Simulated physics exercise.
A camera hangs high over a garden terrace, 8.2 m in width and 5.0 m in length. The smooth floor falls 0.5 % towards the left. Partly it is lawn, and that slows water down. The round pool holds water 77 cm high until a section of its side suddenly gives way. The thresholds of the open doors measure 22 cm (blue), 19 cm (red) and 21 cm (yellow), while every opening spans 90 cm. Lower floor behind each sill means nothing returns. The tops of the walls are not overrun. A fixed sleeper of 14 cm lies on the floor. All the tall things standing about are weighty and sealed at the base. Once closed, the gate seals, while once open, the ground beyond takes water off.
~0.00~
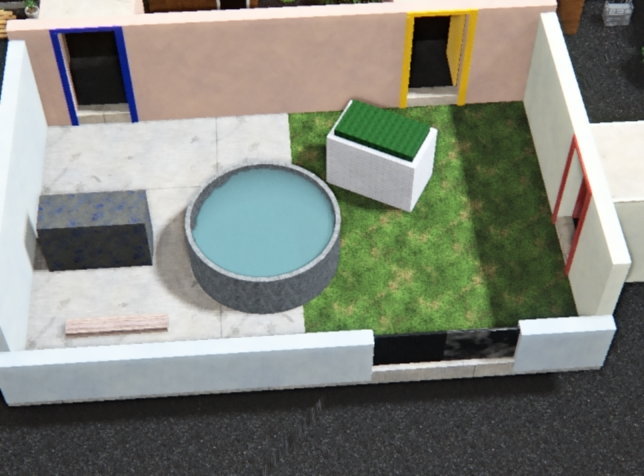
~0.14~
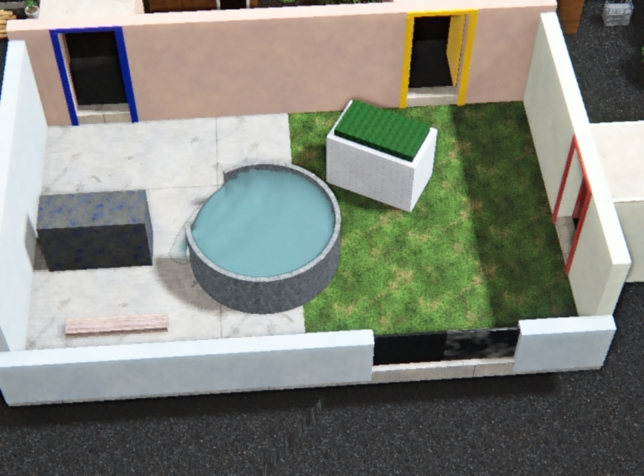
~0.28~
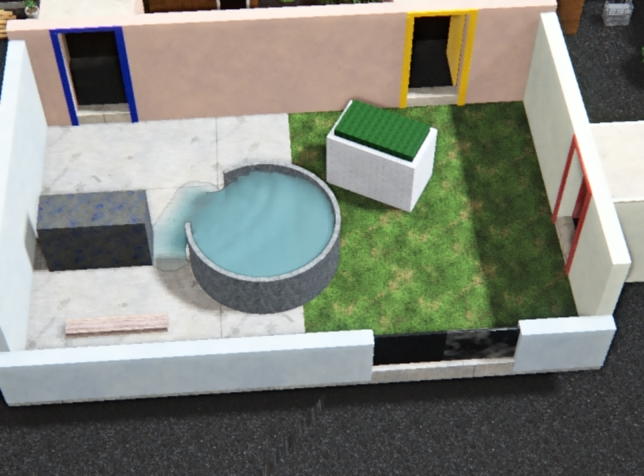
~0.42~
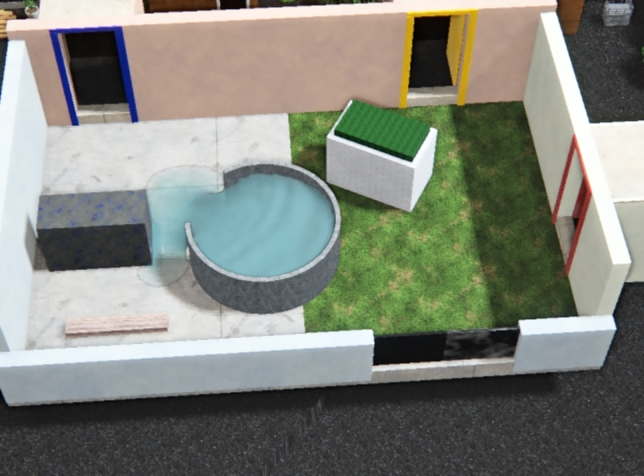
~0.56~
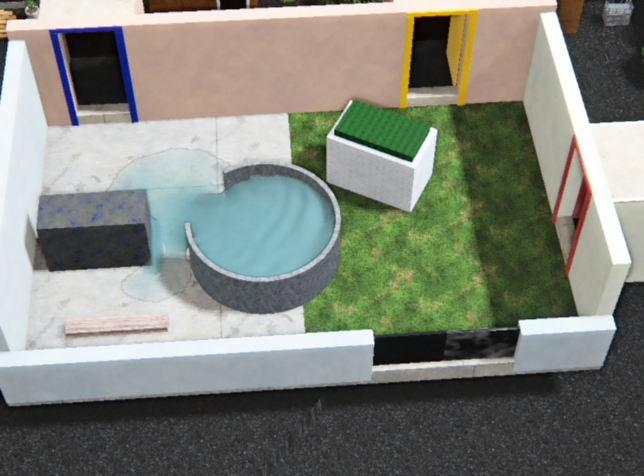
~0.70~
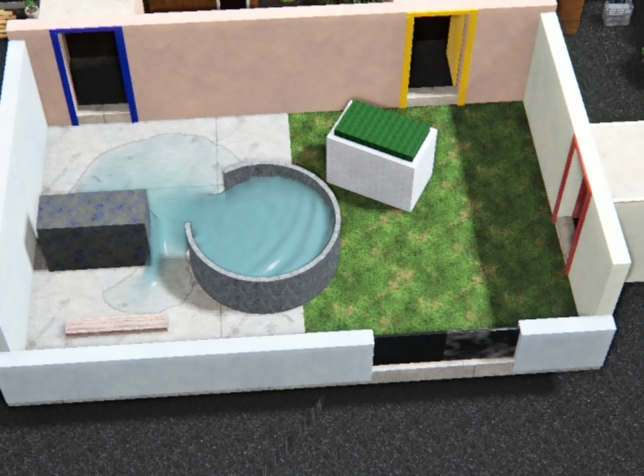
Water pouring from a gap in the left side of a round grey pool, spreading across pale paving around a dark block.
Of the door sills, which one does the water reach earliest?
The water reaches the blue sill earliest.
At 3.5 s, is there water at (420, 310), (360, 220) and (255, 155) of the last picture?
Going through the three points: Not yet touched, then not yet touched, then awash.
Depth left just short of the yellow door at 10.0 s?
The depth there is near 6.5 cm.
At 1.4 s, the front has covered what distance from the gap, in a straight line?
That comes to near 3.4 m out.
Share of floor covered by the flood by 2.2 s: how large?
About 35 per cent.
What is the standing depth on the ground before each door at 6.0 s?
Door by door in centimetres: Blue shows 18, red shows 0, yellow shows 5.
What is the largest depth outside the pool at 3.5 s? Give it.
Max around 30 cm.
After 1.4 s water covers 25 % of the floor and is deepest (64 cm) near (48, 134); blue door reached at 0.9 s, red door not reached, yellow door not reached.
After 2.2 s water covers 35 % of the floor and is deepest (44 cm) near (58, 133); blue door reached at 0.9 s, red door not reached, yellow door not reached.
After 3.5 s water covers 50 % of the floor and is deepest (30 cm) near (61, 231); blue door reached at 0.9 s, red door not reached, yellow door not reached.
After 6.0 s water covers 65 % of the floor and is deepest (20 cm) near (153, 136); blue door reached at 0.9 s, red door not reached, yellow door reached at 5.5 s.
After 10.0 s water covers 95 % of the floor and is deepest (13 cm) near (23, 379); blue door reached at 0.9 s, red door not reached, yellow door reached at 5.5 s.
